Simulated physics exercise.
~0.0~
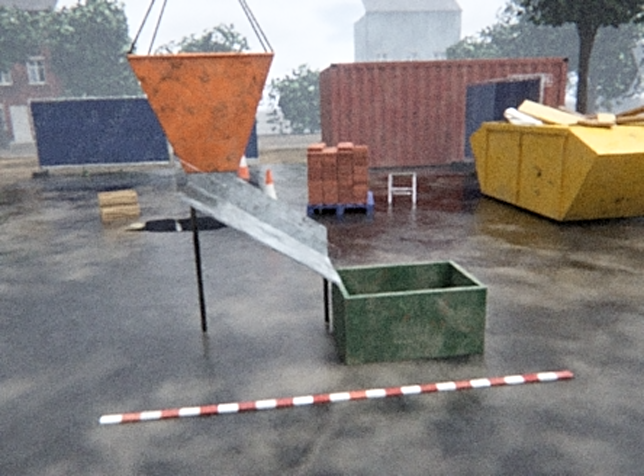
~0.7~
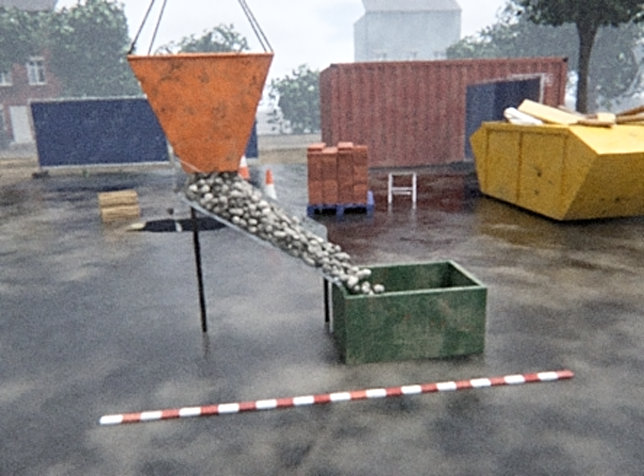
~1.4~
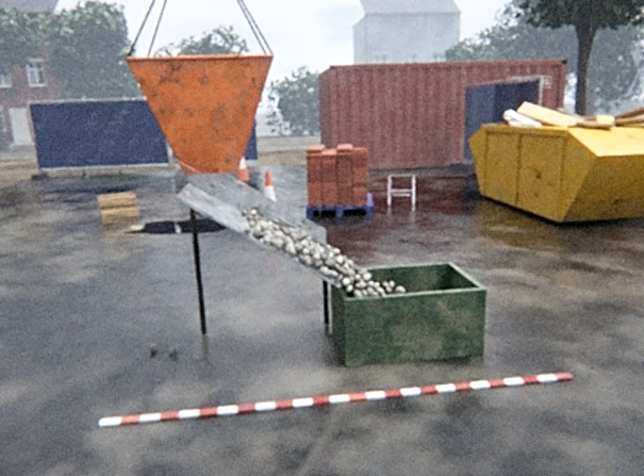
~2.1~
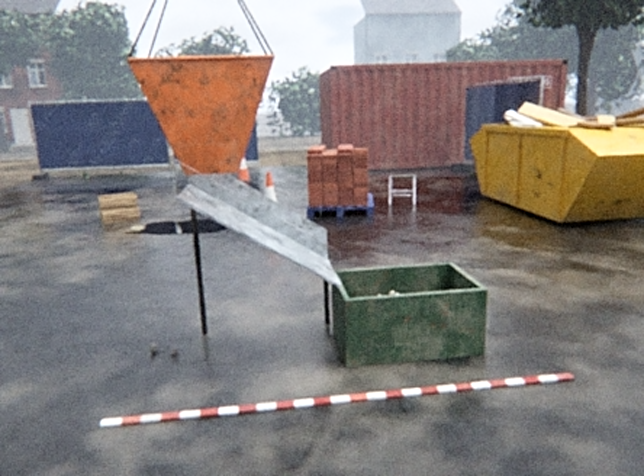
Grey cobbles pouring from a hanging orange hopper, sliding right down a fixed steel chute and dropping into a green bin.
